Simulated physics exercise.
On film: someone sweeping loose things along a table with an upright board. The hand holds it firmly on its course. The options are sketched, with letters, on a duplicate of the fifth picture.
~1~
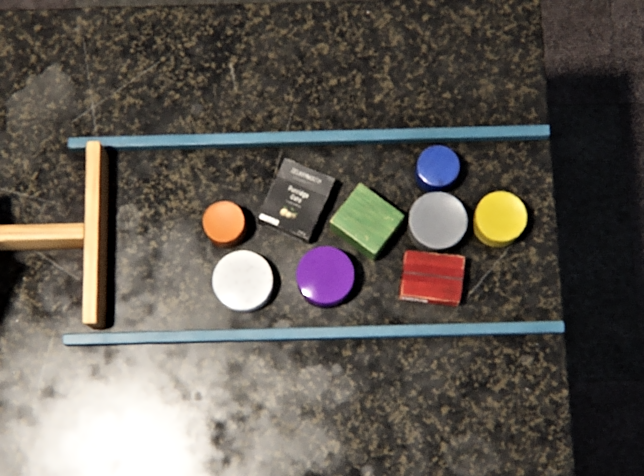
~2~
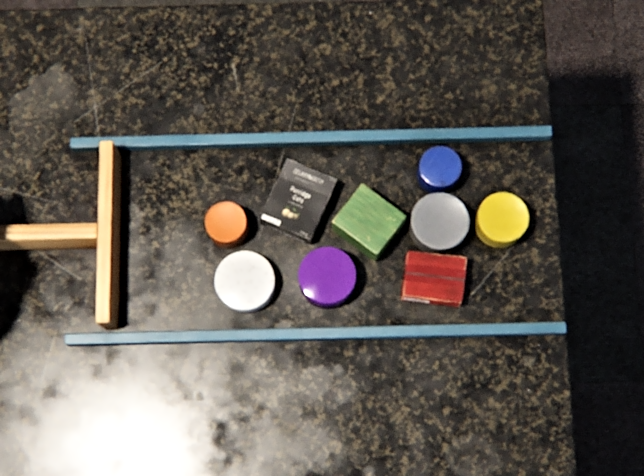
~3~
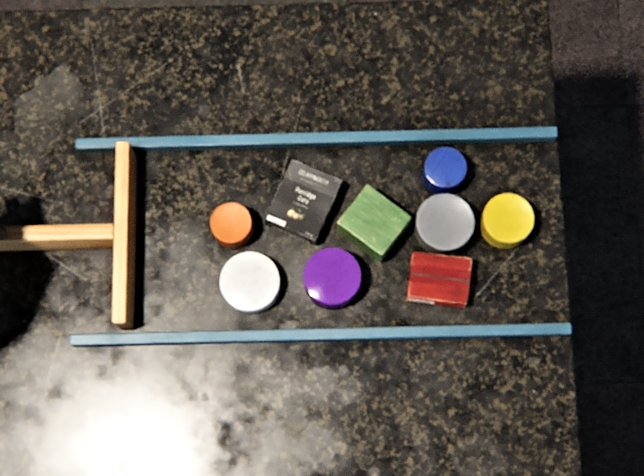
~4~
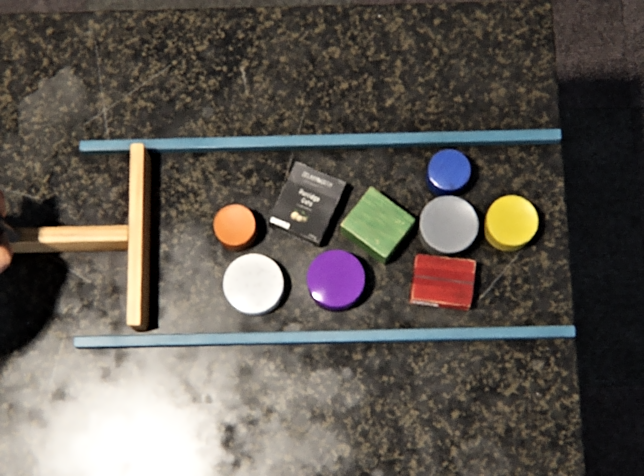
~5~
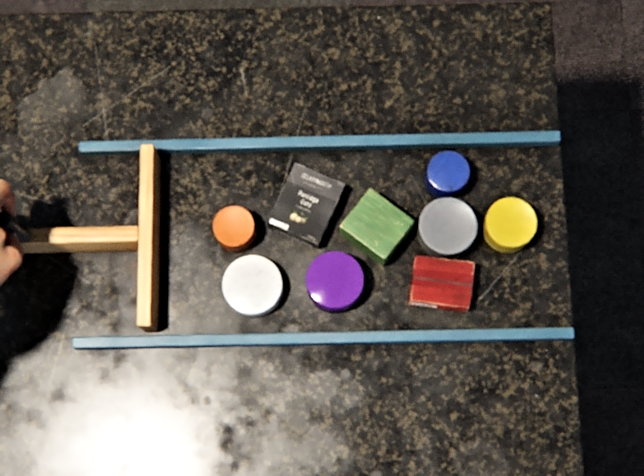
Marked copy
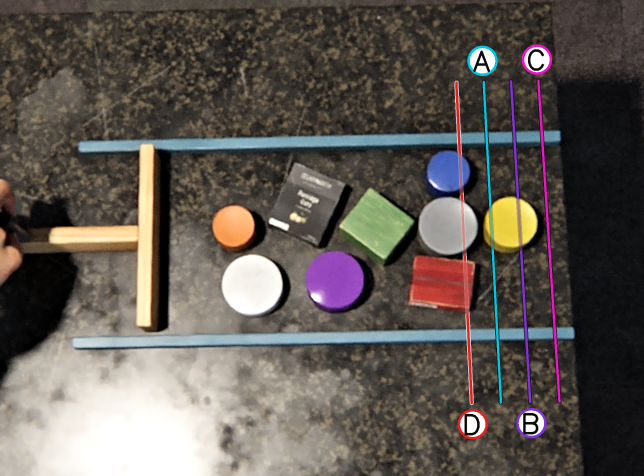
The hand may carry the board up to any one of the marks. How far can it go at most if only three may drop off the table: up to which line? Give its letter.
D is the last line within the limit.
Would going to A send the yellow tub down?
By then, yes.
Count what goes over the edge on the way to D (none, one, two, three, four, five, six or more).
By then, three.
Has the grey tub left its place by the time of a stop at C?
Yes.
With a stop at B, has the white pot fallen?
No.
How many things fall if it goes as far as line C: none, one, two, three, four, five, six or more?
By then, six or more.
On the marked copy, A at (492, 237); B at (520, 236); C at (549, 236); D at (464, 237).
Taking D. A third of the way, board (260, 231); yellow tub (519, 227); grey tub (464, 228).
Two thirds of the way, board (375, 228); yellow tub (543, 236); red box (529, 288).
When it is over, board (462, 226); yellow tub over the edge; blue tin over the edge; three fallen.
As for the rest, A drops six; B drops six; C drops nine.
